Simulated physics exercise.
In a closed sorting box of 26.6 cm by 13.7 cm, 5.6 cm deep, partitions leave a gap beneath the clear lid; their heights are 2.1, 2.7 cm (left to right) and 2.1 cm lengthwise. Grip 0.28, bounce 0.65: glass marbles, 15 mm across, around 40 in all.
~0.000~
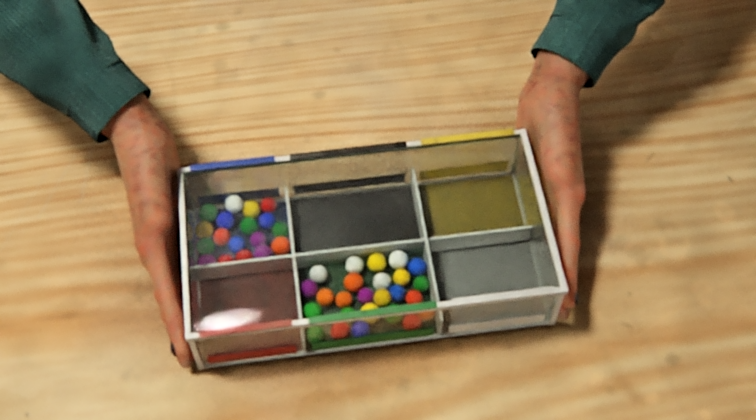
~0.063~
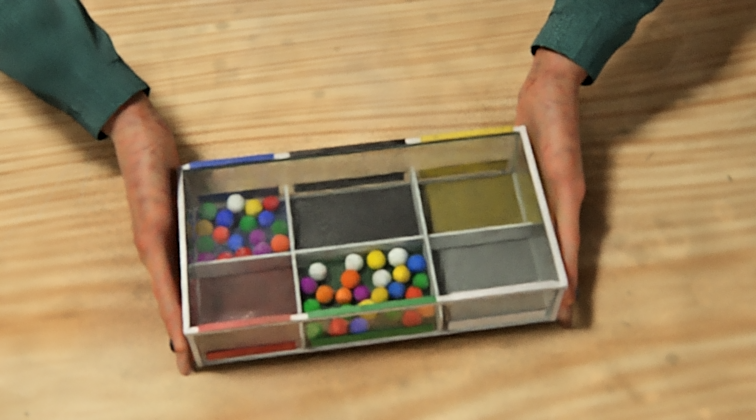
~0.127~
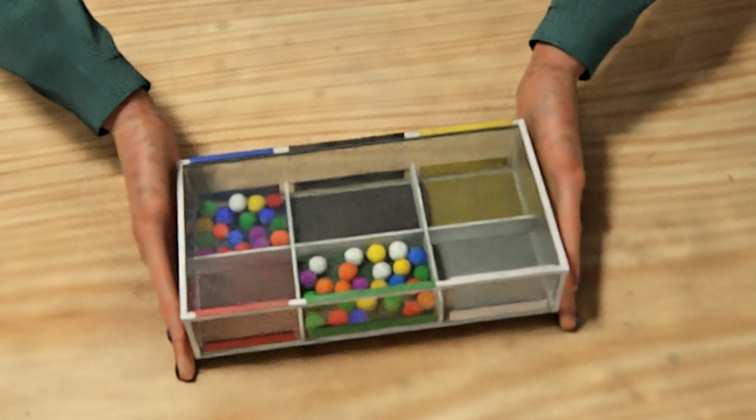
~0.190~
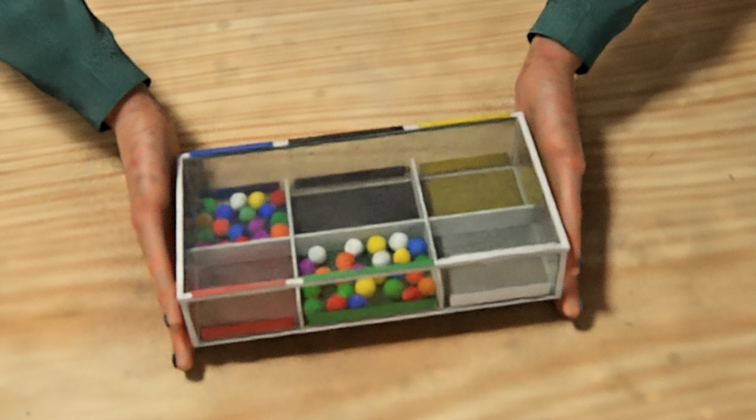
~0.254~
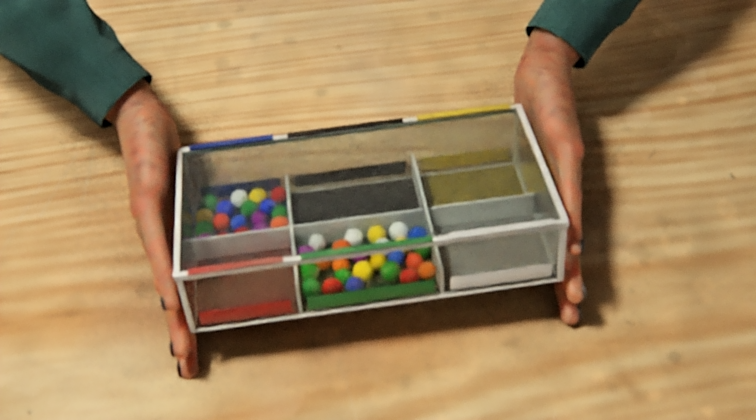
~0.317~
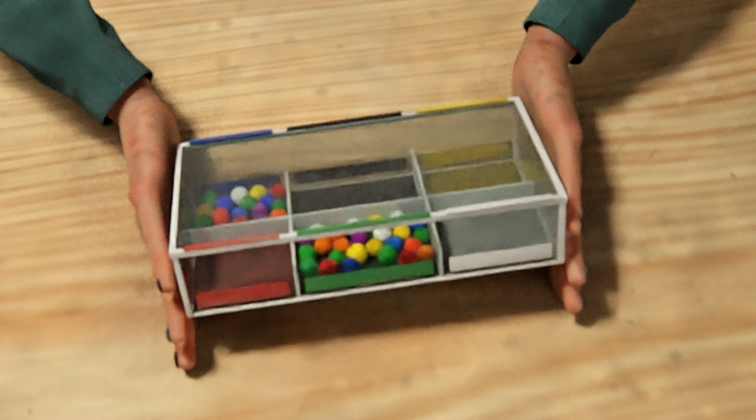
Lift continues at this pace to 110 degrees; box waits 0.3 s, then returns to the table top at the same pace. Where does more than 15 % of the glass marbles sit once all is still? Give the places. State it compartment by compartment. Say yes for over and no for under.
Red: Holds a share within the limit; blue: Holds a share past the limit; green: Holds a share within the limit; yellow: Holds a share within the limit; white: Holds a share within the limit; black: Holds a share past the limit.
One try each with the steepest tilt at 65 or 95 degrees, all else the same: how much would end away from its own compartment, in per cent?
Around 0 and 60 in a hundred, respectively.
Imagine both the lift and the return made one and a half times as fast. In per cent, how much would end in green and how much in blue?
Then the green compartment would hold 0 per cent and the blue one 50 per cent.
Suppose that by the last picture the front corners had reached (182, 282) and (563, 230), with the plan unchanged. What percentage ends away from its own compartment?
I'd put it at about 60 per cent.
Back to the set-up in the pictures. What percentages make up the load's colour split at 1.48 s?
You'd see red at 0, blue at 50, green at 0, yellow at 5, white at 0 and black at 45 per cent.
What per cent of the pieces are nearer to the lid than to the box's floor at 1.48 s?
I'd say around 80 percent of the pieces.
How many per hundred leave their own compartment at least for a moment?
The share is close to 60 percent.
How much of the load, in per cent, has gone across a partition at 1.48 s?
Near 60 in a hundred.
Then, at 1.48 s, tilt 110 degrees; blue 50 %, yellow 5 %, black 45 %.
Then, at 2.25 s, tilt 55 degrees; blue 50 %, yellow 5 %, black 45 %.
Then, at 3.05 s, tilt 0 degrees; blue 50 %, yellow 5 %, black 40 %.
In the end, at 3.9 s, red 0 %, blue 50 %, green 0 %, yellow 5 %, white 0 %, black 40 %.
